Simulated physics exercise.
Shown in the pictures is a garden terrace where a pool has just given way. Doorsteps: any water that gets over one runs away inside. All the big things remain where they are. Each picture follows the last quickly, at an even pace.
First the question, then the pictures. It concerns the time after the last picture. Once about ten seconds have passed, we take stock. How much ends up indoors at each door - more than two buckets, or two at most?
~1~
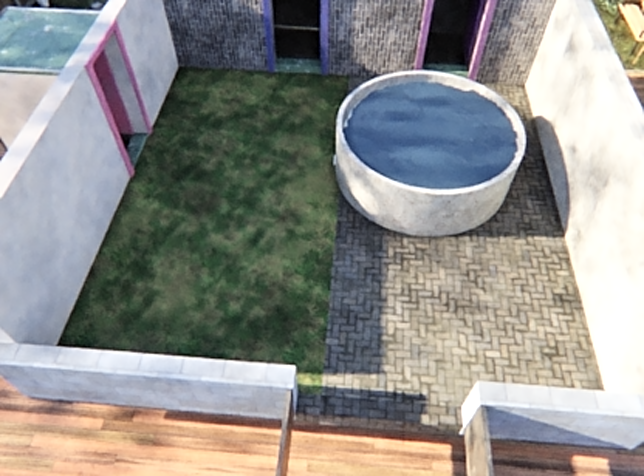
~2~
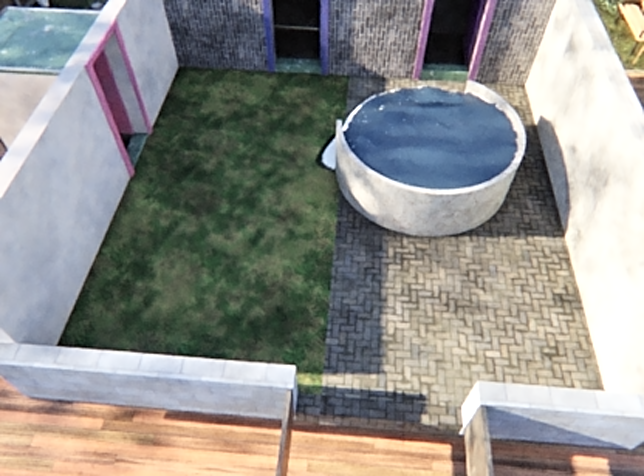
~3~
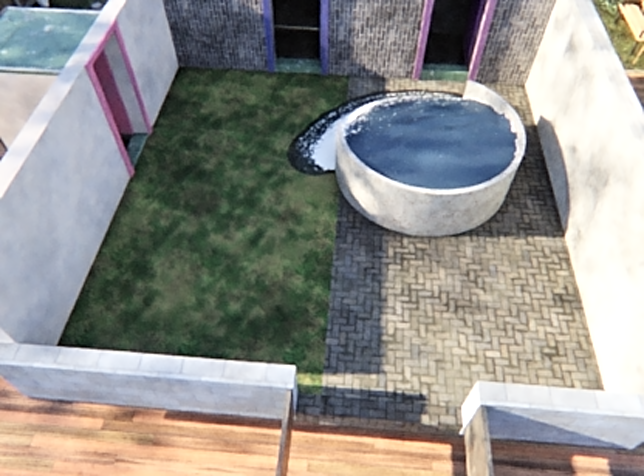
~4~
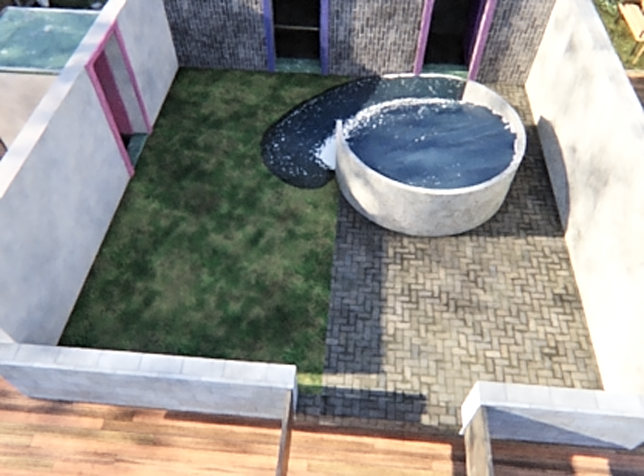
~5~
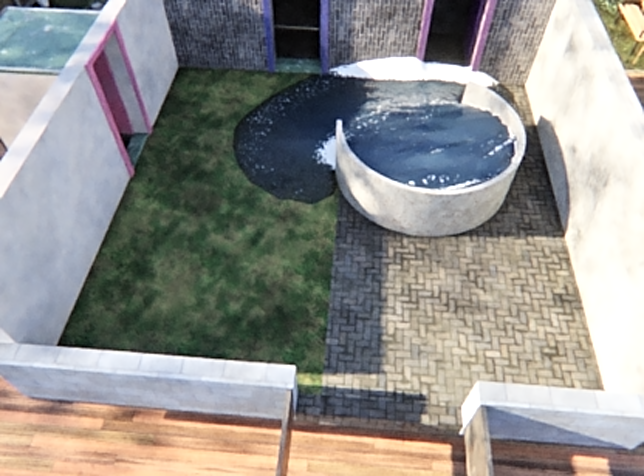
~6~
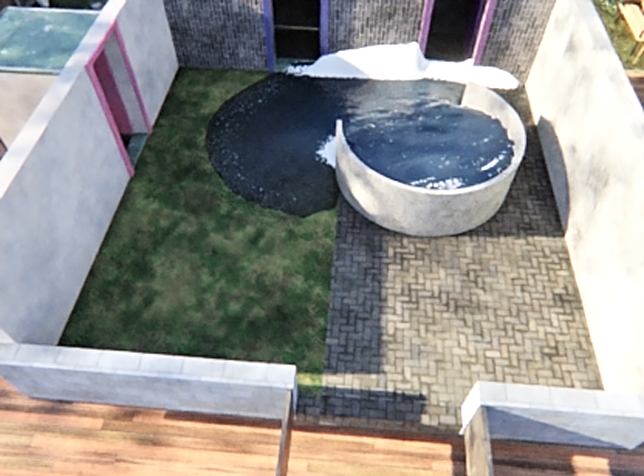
The blue door will break the limit, the purple door will break the limit, the pink door will break the limit.
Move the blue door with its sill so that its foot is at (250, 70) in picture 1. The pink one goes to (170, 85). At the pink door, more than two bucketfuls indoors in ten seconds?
My answer is that the pink door goes beyond the limit.
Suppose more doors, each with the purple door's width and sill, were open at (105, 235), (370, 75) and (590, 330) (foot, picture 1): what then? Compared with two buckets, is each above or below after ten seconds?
In order: Falls short, exceeds it, falls short.
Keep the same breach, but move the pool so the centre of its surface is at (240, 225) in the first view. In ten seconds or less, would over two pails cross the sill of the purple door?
Then the purple falls short.
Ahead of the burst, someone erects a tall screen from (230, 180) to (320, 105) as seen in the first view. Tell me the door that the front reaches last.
I'd name the pink-painted one.
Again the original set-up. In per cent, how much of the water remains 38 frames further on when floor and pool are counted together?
88 per cent.
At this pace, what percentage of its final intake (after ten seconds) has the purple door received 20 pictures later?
About 100 %.
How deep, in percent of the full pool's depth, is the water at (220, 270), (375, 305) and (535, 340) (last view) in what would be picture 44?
Going in order, roughly 10, 4 and 4 %.
A moment on, water covers 40 % of the floor; the blue door under two buckets in, the purple door far over two buckets in, the pink door not reached.
Next, water covers 45 % of the floor; the blue door far over two buckets in, the purple door far over two buckets in, the pink door wet at the sill, nothing in.
Then, water covers 55 % of the floor; the blue door far over two buckets in, the purple door far over two buckets in, the pink door over two buckets in.
Later, water covers 95 % of the floor; the blue door far over two buckets in, the purple door far over two buckets in, the pink door far over two buckets in.
In the end, water covers 100 % of the floor; the blue door far over two buckets in, the purple door far over two buckets in, the pink door far over two buckets in.
